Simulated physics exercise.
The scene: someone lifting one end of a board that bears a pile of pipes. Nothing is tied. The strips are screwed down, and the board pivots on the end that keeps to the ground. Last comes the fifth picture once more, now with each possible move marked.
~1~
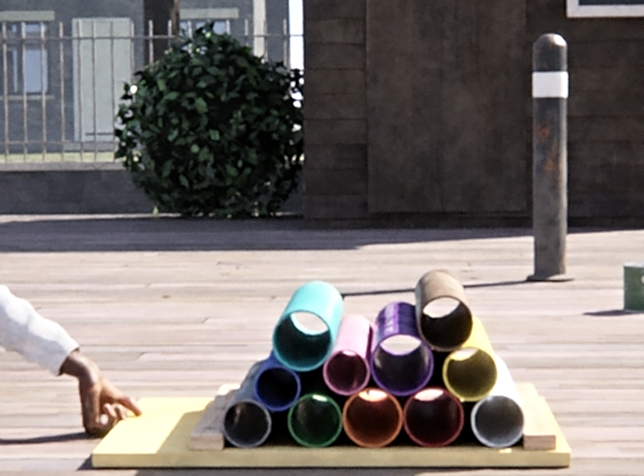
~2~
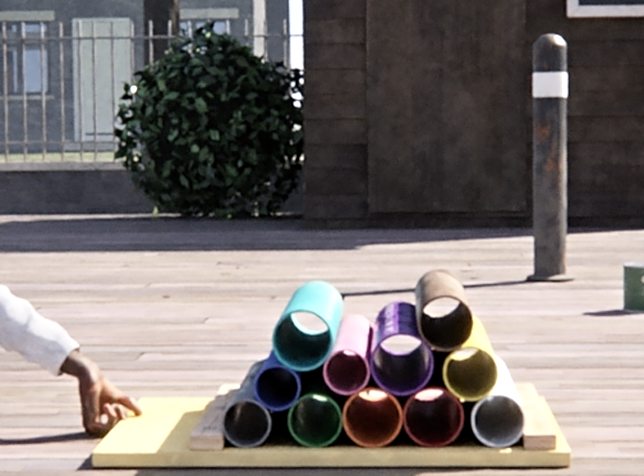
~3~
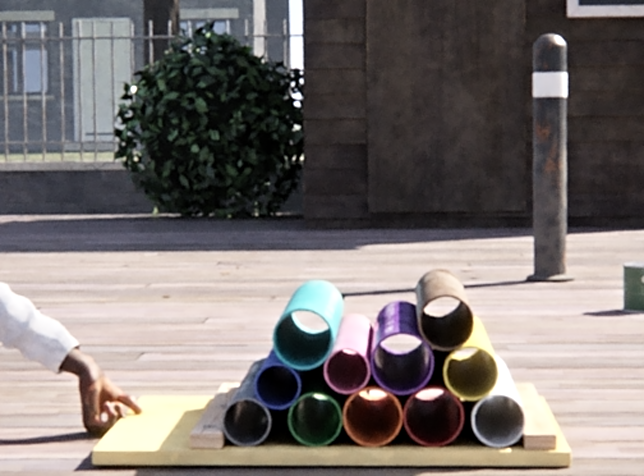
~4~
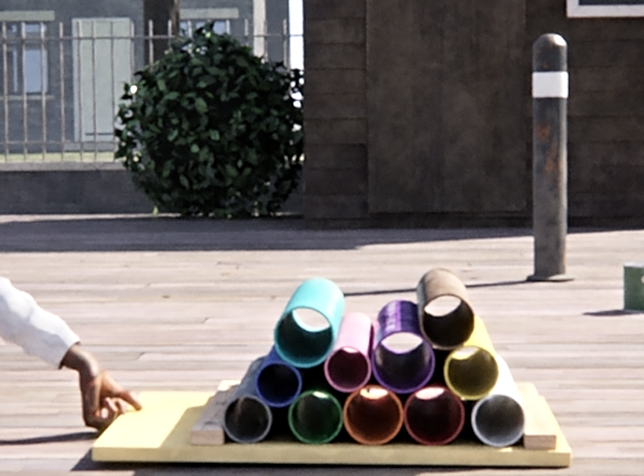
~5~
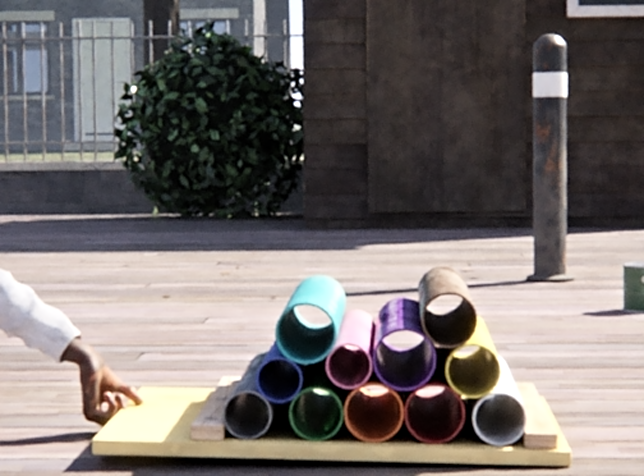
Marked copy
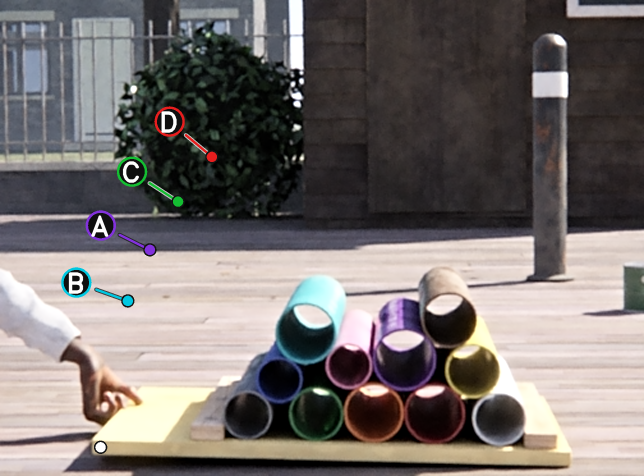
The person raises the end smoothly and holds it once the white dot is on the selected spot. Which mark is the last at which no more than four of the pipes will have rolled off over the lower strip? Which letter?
Raise it to B.
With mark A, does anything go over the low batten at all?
At A: Yes.
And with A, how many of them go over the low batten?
The count is five.
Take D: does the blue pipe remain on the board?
The blue pipe: No.
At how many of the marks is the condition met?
One of the four.
On the marked copy, A at (150, 250); B at (128, 301); C at (178, 201); D at (212, 157); the white dot at (100, 447).
With B. Early on, board at 14°.
Further on, board at 20°.
At the end, board at 20°, none over the low batten.
As for the rest, A five over the low batten; C five over the low batten; D eleven over the low batten.
